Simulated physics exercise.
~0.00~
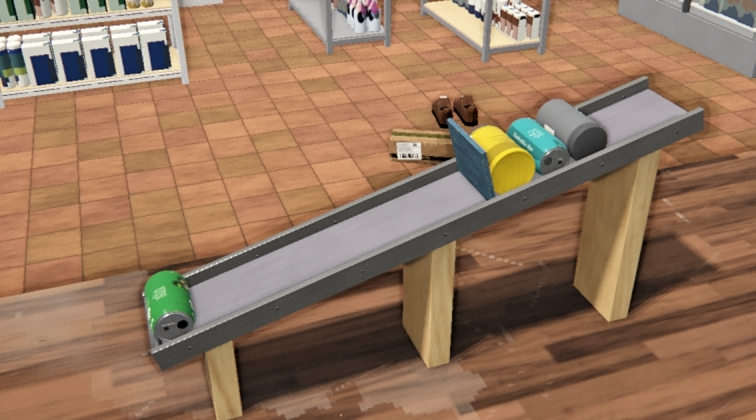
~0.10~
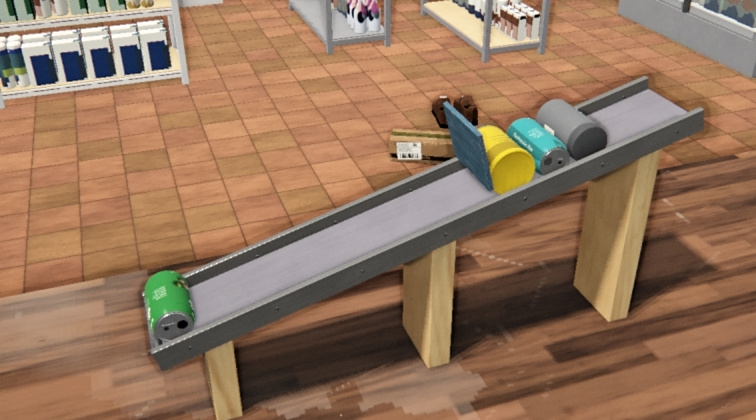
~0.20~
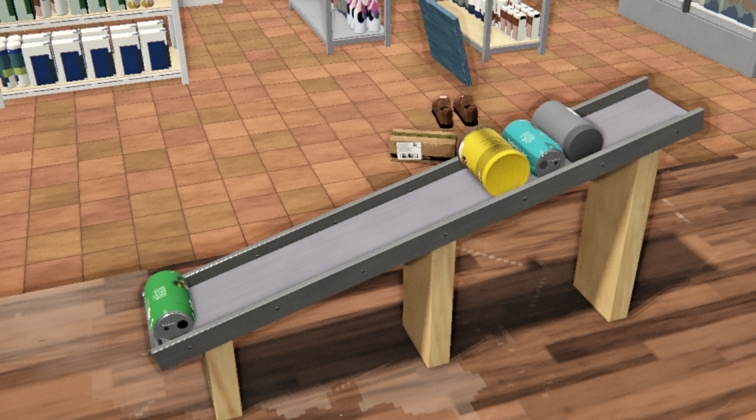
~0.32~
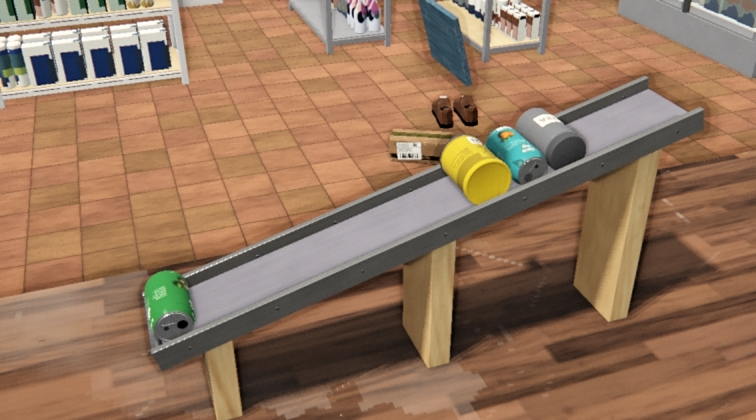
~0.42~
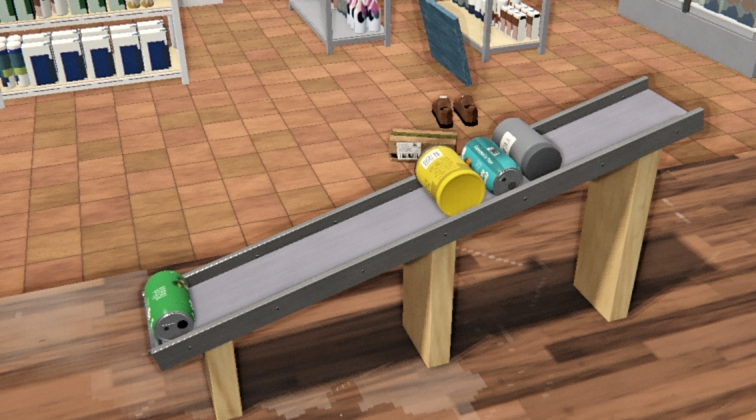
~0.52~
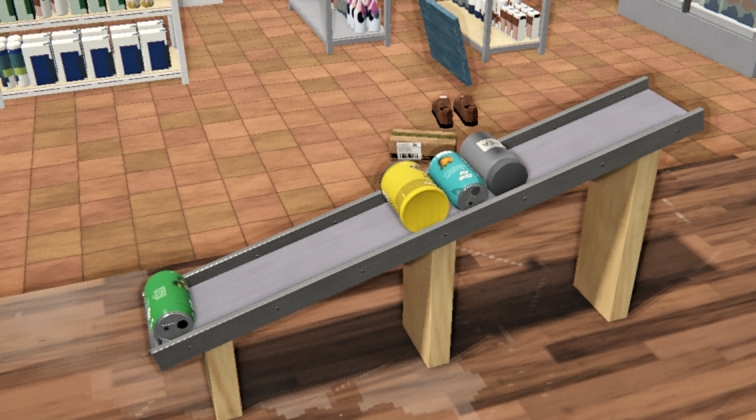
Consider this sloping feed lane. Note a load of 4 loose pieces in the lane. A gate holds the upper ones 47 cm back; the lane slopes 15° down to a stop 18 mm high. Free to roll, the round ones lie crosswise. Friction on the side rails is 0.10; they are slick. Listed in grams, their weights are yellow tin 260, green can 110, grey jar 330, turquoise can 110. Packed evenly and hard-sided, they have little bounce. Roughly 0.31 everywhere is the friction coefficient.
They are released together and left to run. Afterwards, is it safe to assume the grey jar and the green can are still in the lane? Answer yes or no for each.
Grey jar: Yes; green can: No.
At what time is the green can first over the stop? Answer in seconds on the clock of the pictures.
That comes at close to 1.1 seconds.
After 0.72 s, leader 21 cm from the stop; grey jar near (403, 204); green can near (170, 305).
After 1.02 s, leader 3 cm from the stop; grey jar near (259, 266); green can near (151, 303).
After 1.32 s, yellow tin and green can now over the stop; grey jar stopped near (208, 288); turquoise can stopped.
At rest (1.7 s), over the stop, yellow tin and green can; the other 2 in the lane. In the last view, grey jar near (208, 288).
